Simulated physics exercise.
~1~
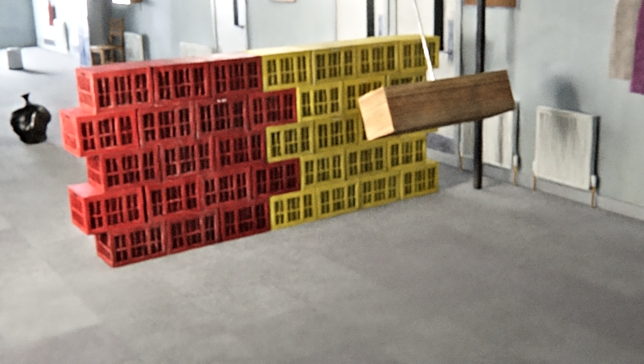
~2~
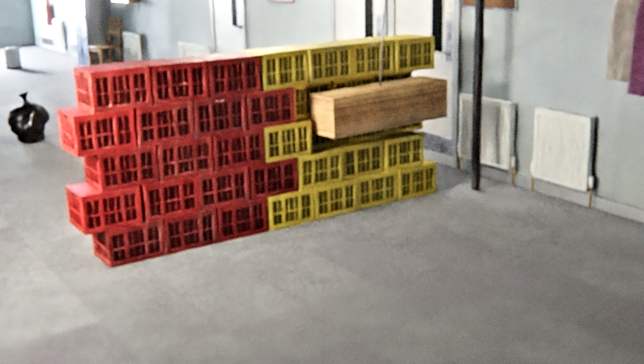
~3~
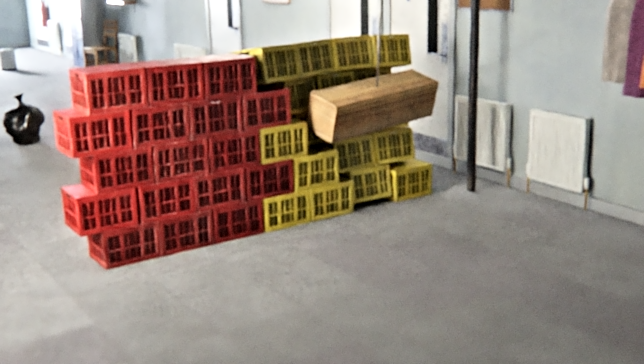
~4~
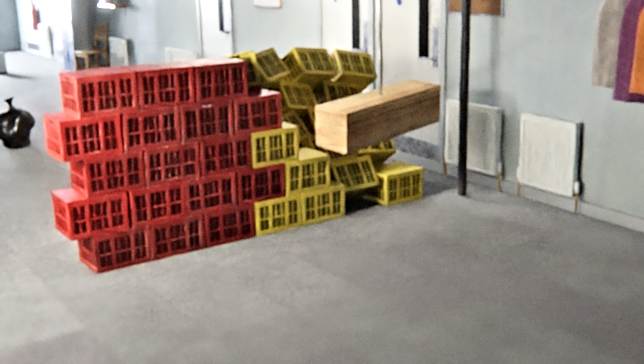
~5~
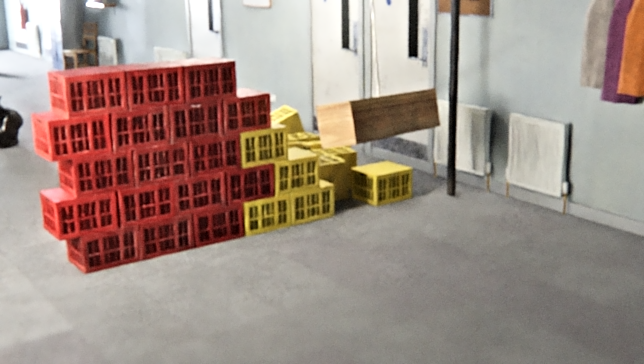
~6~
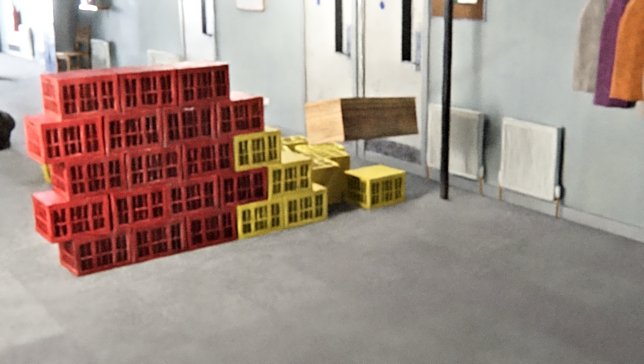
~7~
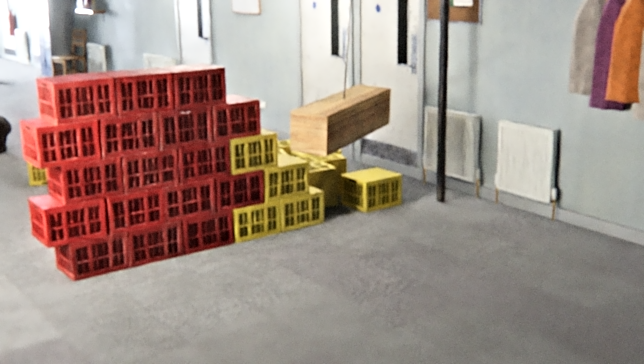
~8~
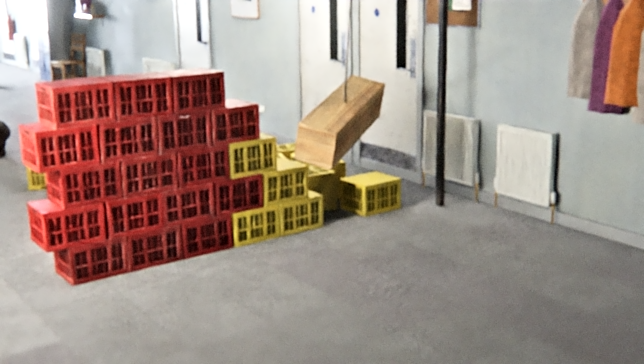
A short wooden beam hanging on a line swings in from the right towards a free-standing wall of stacked crates, red on the left and yellow on the right. It pushes into the yellow side, shoving crates back out of their rows. The upper yellow rows lean, tip and tumble down behind the wall, while the red stack holds. The beam drifts on above the gap, then moves back left, turning and tilting on its line. At the end it hangs slanted over a low heap of yellow crates, with the red crates and a few yellow ones beside them still standing.
